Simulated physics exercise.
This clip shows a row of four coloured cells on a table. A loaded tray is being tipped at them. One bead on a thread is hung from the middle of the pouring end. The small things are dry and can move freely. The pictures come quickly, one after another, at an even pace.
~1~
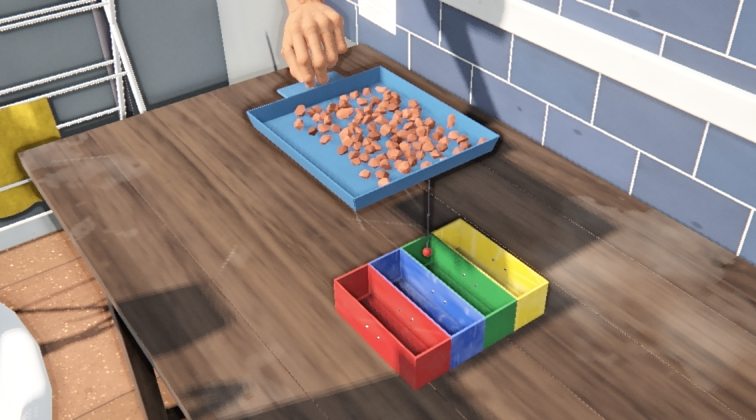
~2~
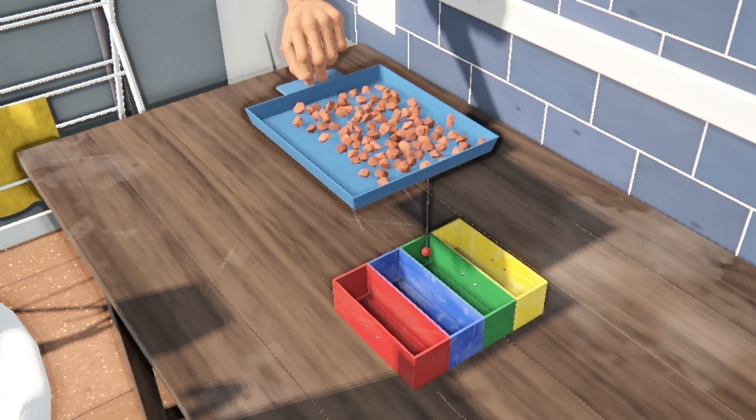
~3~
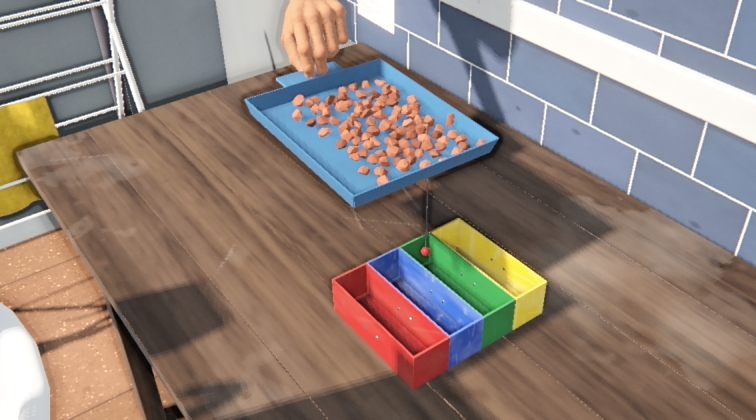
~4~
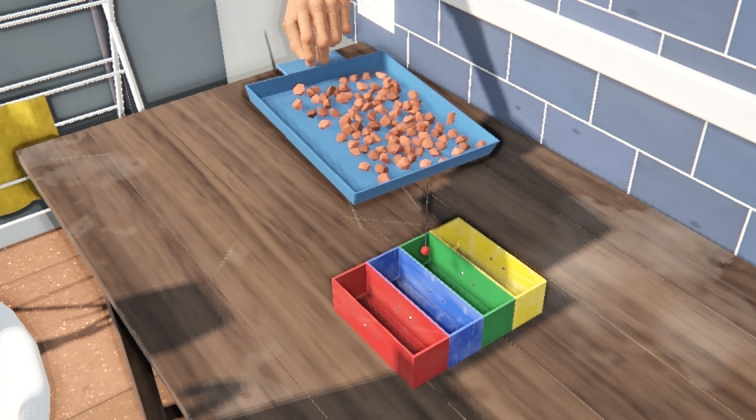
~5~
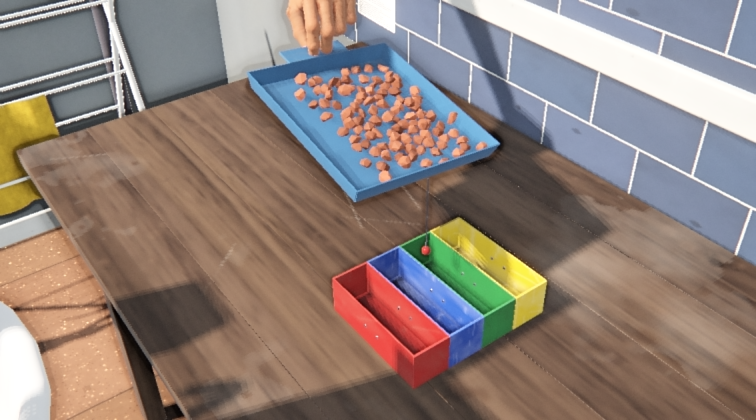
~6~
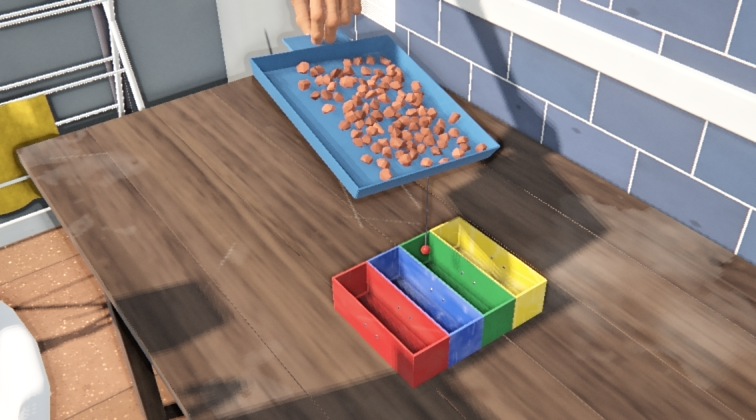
On a wooden worktop by a tiled wall, a hand slowly raised the back of a blue tray of reddish bits above four coloured cells, and the tray's front edge dipped slightly toward its right corner.
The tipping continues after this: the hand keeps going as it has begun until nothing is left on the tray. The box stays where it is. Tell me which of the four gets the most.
The yellow cell gets the most.
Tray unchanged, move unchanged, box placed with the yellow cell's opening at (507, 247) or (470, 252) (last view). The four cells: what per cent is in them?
Result: 90 % and 40 %.
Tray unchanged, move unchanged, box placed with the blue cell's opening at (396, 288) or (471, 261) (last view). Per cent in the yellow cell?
20, then 20 %.
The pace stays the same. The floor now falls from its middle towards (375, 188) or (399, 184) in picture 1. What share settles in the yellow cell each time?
First heading roughly 0 %, second roughly 10 %.
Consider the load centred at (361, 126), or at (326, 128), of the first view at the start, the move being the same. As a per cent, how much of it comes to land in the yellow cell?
You'd get near 40 percent first and near 50 percent next.
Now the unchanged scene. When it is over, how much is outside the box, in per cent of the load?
Close to 50 in a hundred.
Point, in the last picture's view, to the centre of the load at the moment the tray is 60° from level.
Near (451, 130).
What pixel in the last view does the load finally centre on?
Around (488, 270).
Soon after the last picture, tray tipped steeply; all on the tray.
A little later, tray tipped right over; about a third on the tray; about a quarter in the yellow cell; a stray few in the green cell; about a third falling or outside the box.
Later still, tray tipped past a quarter turn; about half in the yellow cell; a small part in the green cell; about half falling or outside the box.
At rest, tray tipped past a quarter turn; about half in the yellow cell; a small part in the green cell; none in the red cell; none in the blue cell; about half outside the box.
